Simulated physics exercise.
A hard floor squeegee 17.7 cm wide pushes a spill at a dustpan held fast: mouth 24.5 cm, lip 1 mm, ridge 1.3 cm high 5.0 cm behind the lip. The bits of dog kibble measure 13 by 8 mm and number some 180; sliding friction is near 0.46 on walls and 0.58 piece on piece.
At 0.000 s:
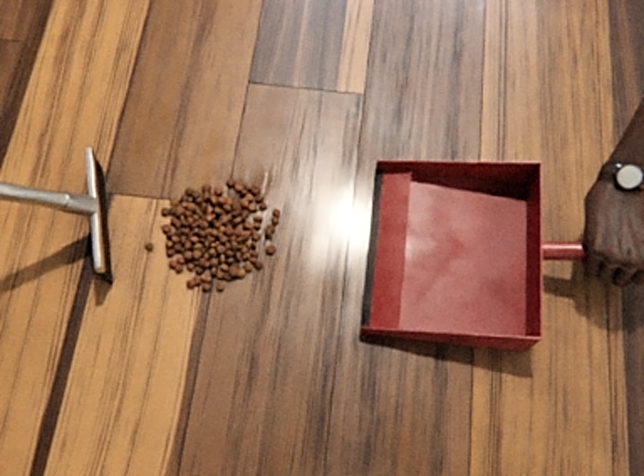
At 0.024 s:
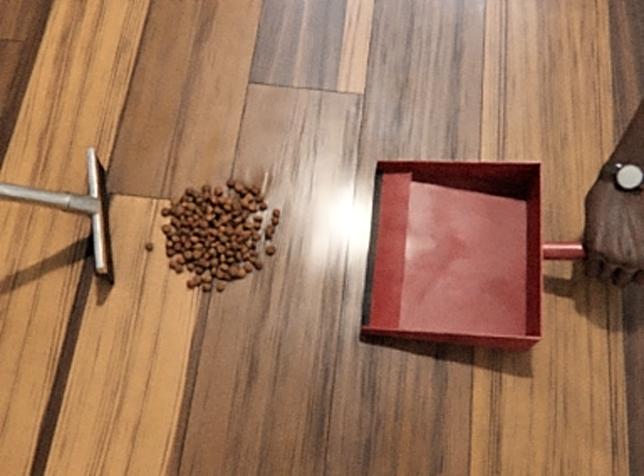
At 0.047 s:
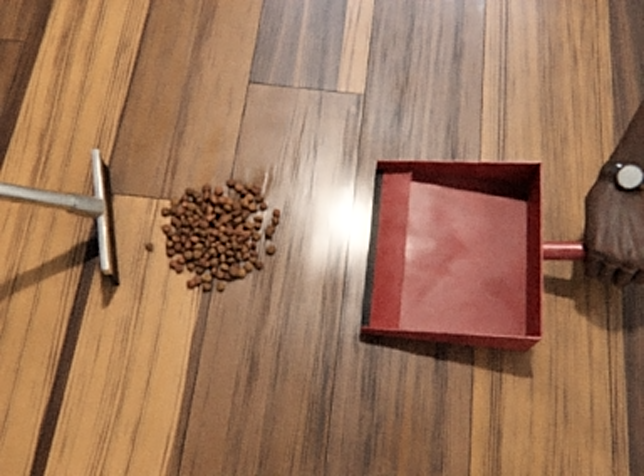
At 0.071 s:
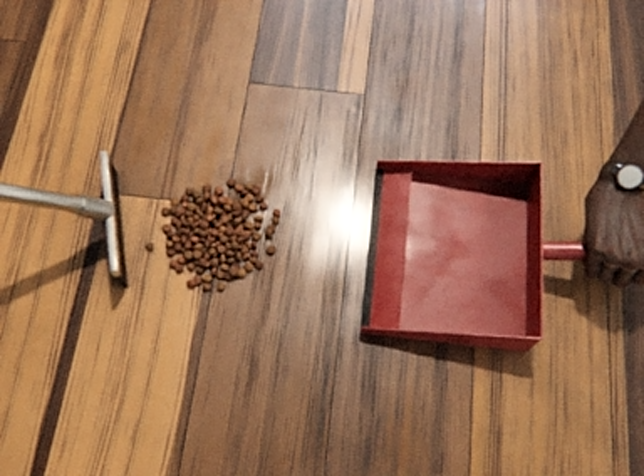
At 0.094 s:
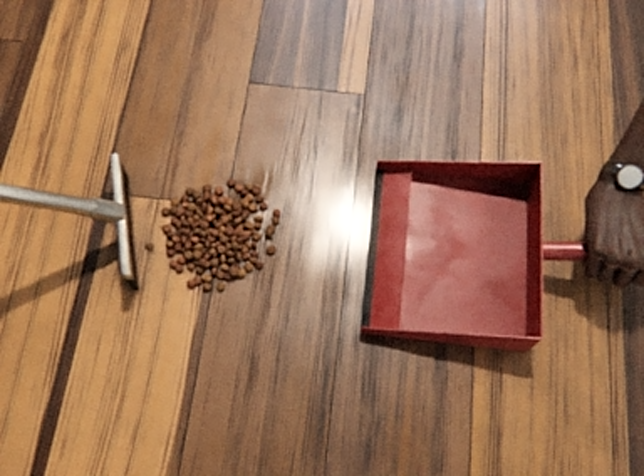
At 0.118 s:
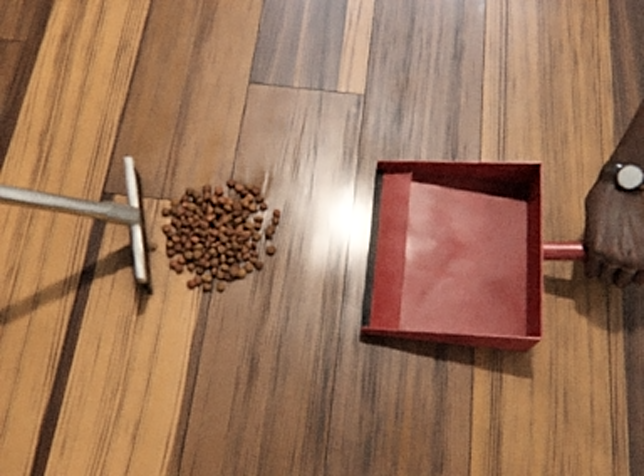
A floor of wooden planks in mixed light and dark browns, with a bright patch of glare near the middle, is seen from above. A loose pile of small round reddish-brown kibble lies left of centre, between a grey metal squeegee at the left and a red dustpan whose handle is held by a hand wearing a watch. The squeegee slides rightward to the pile's near edge, just reaching a stray piece, while the pan, hand and camera stay still.
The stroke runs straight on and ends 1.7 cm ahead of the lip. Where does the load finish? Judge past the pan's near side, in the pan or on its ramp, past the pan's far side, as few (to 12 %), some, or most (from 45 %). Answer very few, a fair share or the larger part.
Near side: Very few, pan: A fair share, far side: Very few.
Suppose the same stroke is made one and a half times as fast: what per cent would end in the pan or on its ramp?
It would be near 45 per cent.
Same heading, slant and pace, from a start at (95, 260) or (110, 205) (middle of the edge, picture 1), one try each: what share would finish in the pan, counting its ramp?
Some 5 and 25 per cent.
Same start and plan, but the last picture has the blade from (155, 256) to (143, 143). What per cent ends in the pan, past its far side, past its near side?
Pan 30, far 25, near 0.
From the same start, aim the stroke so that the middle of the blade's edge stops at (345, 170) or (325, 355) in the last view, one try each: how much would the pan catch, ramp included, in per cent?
Some 25 and 0 per cent.
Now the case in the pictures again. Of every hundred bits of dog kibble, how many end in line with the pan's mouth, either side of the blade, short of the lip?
About 80 per cent.
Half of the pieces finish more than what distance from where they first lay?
About 18 cm.
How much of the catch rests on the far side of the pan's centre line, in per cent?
Roughly 20 per cent.
Then, at 0.29 s, middle of the blade 17 cm from the lip; 0 % over the lip, far side 0 %, near side 0 %.
Then, at 0.40 s, middle of the blade 8 cm from the lip; 0 % over the lip, far side 0 %, near side 0 %.
After 0.64 s, middle of the blade 4 cm from the lip; 20 % over the lip, far side 0 %, near side 0 %.
In the end, at 1.1 s, near side 0 %, pan 20 %, far side 0 %, in front of the lip or behind the blade 80 %.
